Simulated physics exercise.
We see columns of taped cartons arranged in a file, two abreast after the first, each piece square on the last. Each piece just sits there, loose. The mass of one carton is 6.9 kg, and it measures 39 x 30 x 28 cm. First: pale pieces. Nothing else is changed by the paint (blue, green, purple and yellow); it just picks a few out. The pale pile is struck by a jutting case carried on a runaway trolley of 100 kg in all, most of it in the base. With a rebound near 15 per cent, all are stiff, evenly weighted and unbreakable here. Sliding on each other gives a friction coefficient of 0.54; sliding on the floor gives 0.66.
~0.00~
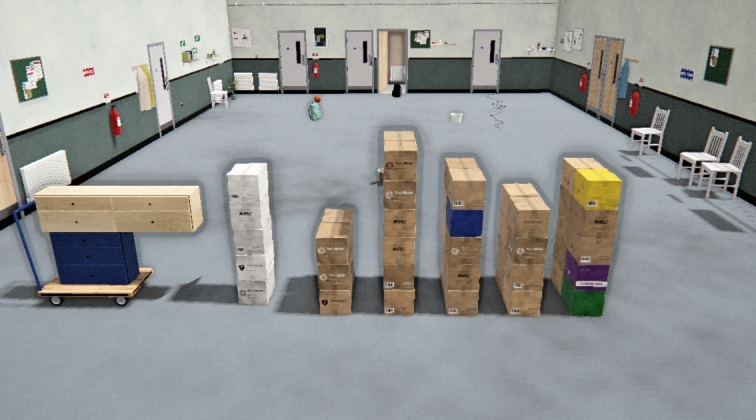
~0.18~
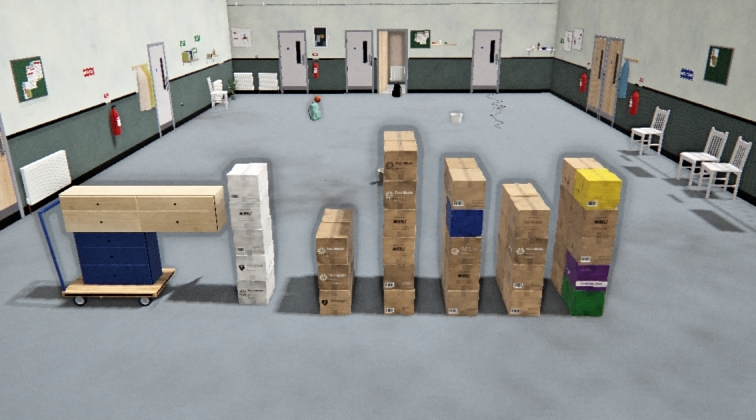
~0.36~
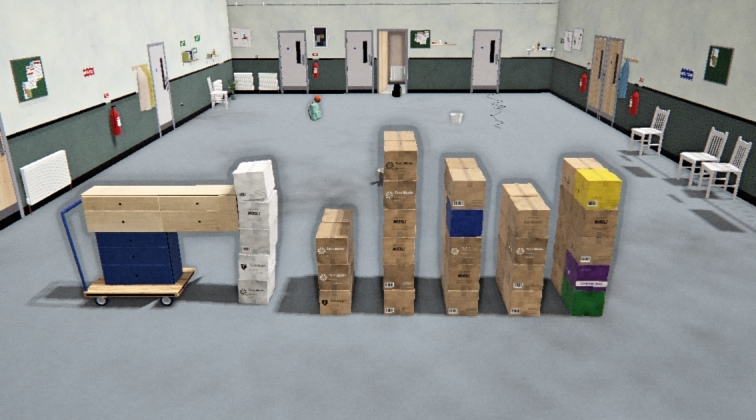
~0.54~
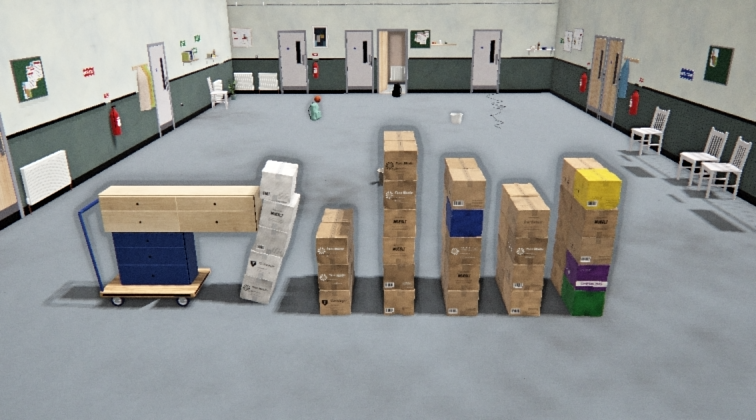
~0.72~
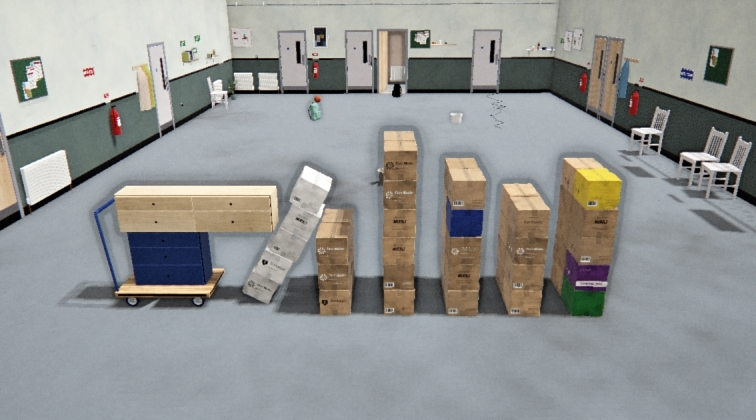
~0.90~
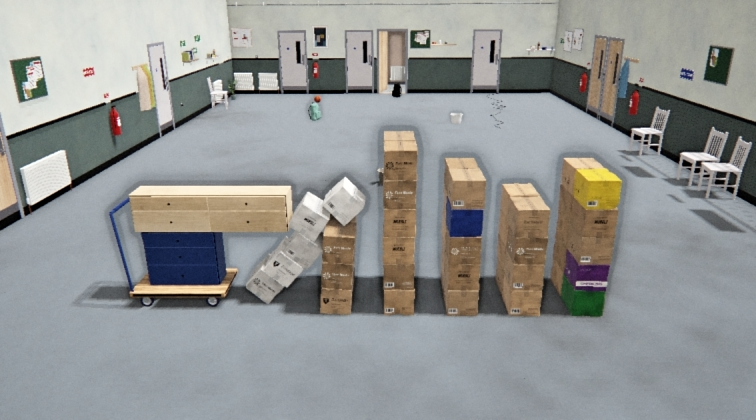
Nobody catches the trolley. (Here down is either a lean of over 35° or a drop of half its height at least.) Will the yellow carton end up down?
It survives.
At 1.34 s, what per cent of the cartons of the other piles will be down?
It's 0 percent at that point.
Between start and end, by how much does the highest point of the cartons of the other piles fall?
Roughly 0 cm.
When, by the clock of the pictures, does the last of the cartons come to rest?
Settling time: Near 3.5 s.
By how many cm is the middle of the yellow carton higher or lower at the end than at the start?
Lower by close to 0 cm.
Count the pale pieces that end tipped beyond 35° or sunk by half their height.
I count 5 of the pale pieces.
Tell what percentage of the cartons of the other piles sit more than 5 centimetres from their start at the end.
Result: 10 per cent.
After 1.04 s, 3 of the pale pile down; none of the 46 other cartons down, 6 disturbed; yellow carton unmoved.
After 1.34 s, 5 of the pale pile down; none of the 46 other cartons down, 13 disturbed; yellow carton unmoved.
After 2.48 s, 5 of the pale pile down; none of the 46 other cartons down, 15 disturbed; yellow carton unmoved.
After 3.22 s, 5 of the pale pile down; none of the 46 other cartons down, 4 disturbed; yellow carton unmoved.
In the end (3.9 s), 5 of the pale pile down; none of the 46 other cartons down, 5 disturbed; yellow carton unmoved; blue carton unmoved; green carton unmoved. From the last view, middles, yellow carton near (596, 189), blue carton near (464, 216).
